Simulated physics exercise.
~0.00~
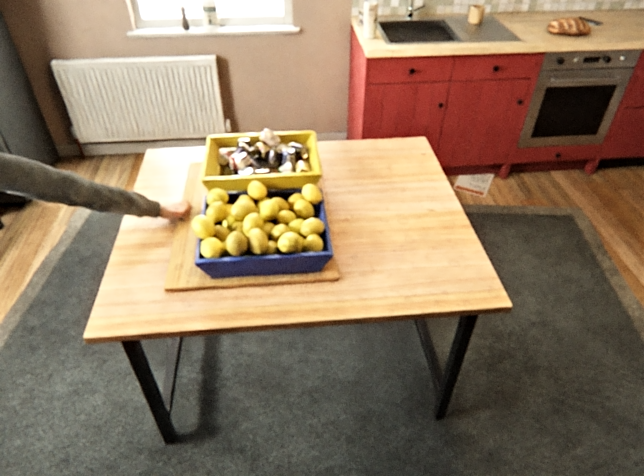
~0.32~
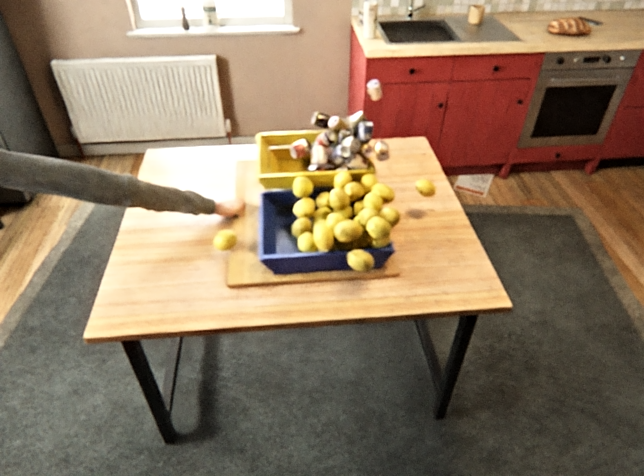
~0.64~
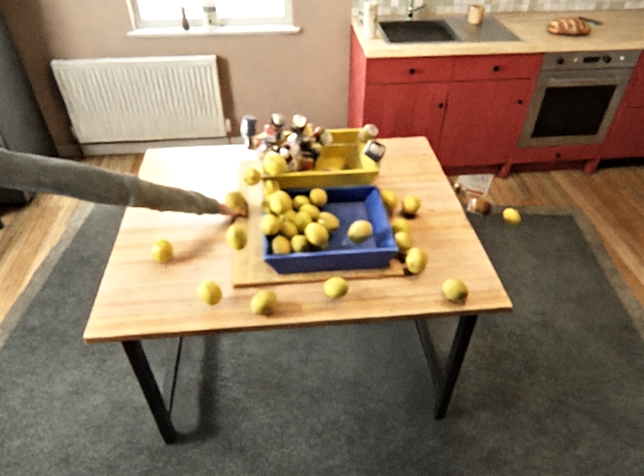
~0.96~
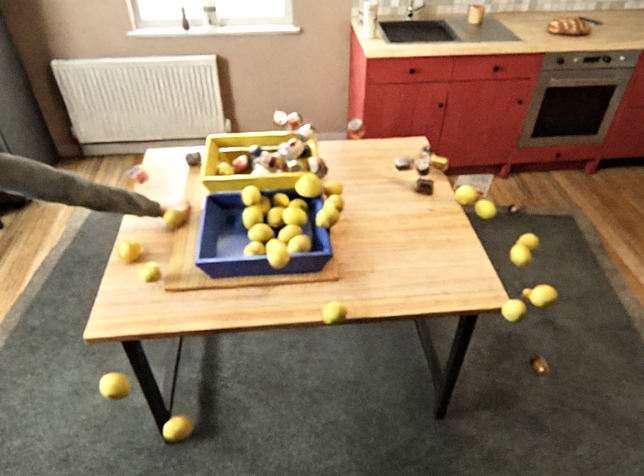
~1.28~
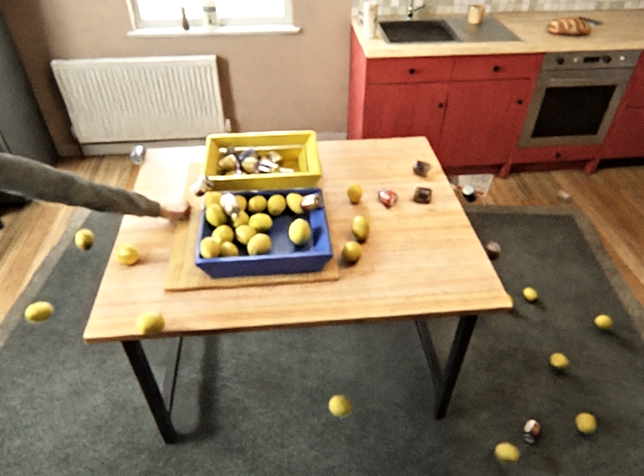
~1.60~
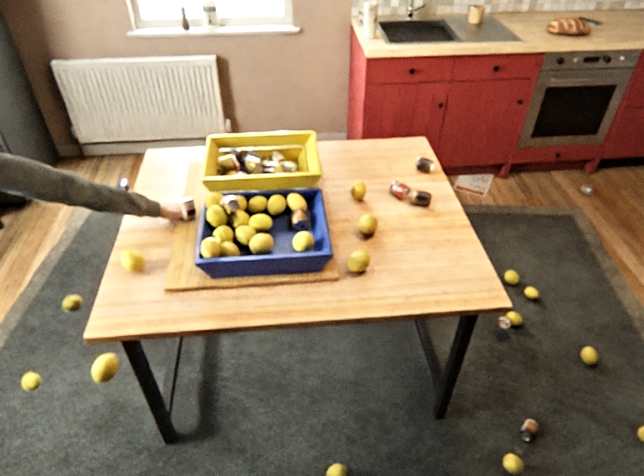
Yellow lemons heap a blue crate in front of a yellow crate of small mixed-coloured cans, both fixed to a board on a wooden table, seen from above in a kitchen with red cabinets and a white radiator. An arm reaching in from the left shoves the board right, and lemons and cans fly up and spill out. The board swings back left as pieces scatter over the tabletop and drop off its edges. It then stays put while lemons roll across the dark rug. At the end both crates are partly full, with a few lemons and cans left on the table.
